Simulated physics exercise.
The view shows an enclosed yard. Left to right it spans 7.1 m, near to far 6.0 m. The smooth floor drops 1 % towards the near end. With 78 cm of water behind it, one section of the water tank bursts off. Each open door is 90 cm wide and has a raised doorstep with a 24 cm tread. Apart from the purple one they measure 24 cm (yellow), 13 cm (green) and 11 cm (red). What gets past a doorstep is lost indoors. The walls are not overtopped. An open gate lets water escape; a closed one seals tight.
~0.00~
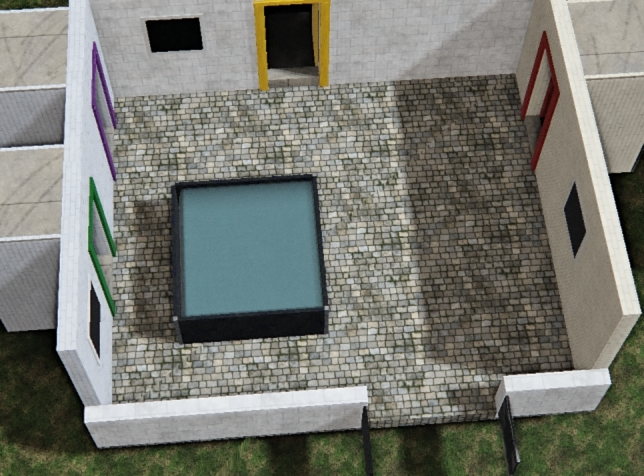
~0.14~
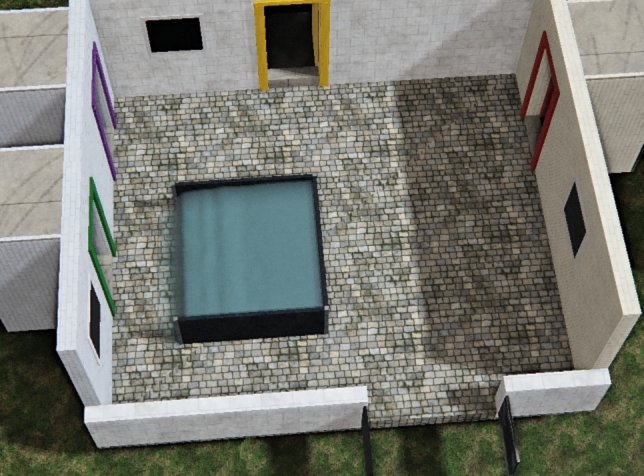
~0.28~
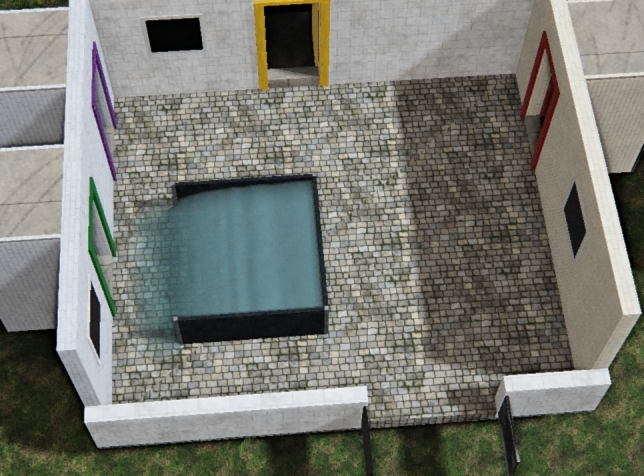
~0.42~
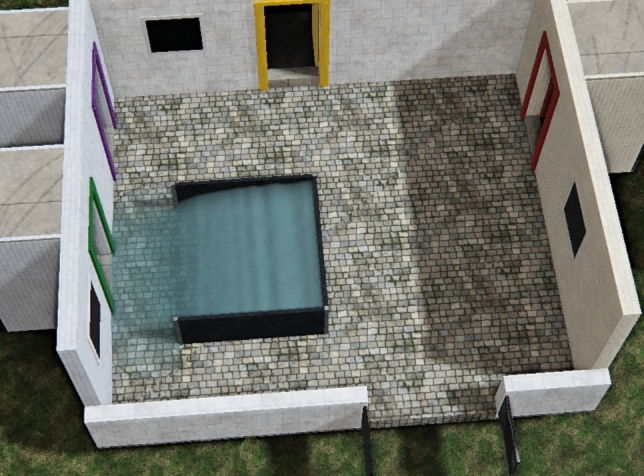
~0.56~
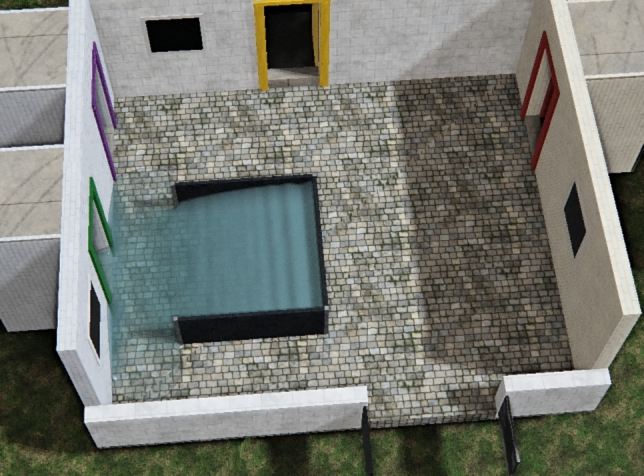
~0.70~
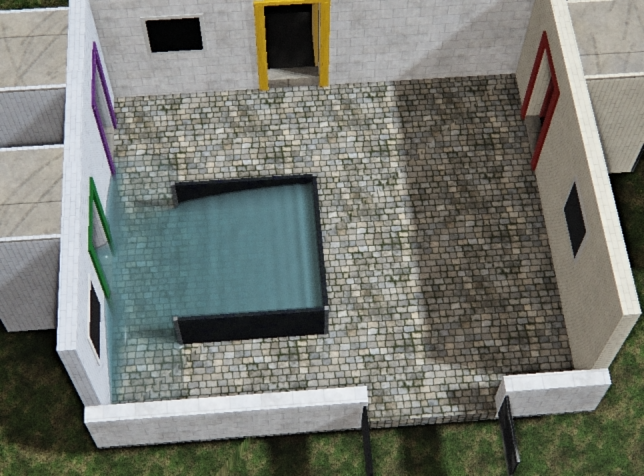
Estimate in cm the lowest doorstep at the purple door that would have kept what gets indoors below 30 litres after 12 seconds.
Close to 9.5 cm is just enough.
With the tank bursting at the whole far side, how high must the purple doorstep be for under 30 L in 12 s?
Then roughly 25 cm.
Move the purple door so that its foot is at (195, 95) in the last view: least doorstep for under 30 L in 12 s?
About 14.5 cm.
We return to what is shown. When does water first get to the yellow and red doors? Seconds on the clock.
Arrival: Yellow 2.2 s, red 4.5 s.
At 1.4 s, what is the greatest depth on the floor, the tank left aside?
About 56 cm.
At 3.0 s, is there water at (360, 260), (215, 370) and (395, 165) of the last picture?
In that order: Dry, under water, dry.
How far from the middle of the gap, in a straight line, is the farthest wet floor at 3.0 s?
Some 5.0 m out.
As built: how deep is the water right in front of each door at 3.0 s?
Depths in cm: Yellow 8, green 27, purple 12, red 0.
After 1.4 s water covers 15 % of the floor, deepest (56 cm) near (113, 425); 14 cm at the purple door, 0 litres in over its 10 cm doorstep.
After 3.0 s water covers 45 % of the floor, deepest (37 cm) near (113, 425); 12 cm at the purple door, 9 litres in over its 10 cm doorstep.
After 12.0 s water covers 100 % of the floor, deepest (12 cm) near (281, 412); 5 cm at the purple door, 25 litres in over its 10 cm doorstep.
At the purple door as built, the water arrived by 0.8 s and peaked near 14 cm at 1.4 s.
Run again over the same 12 s with other heights there, 41 litres in over 8.5 cm, 18 litres over 11 cm. The limit of 30 litres is kept from about 9.5 cm up.
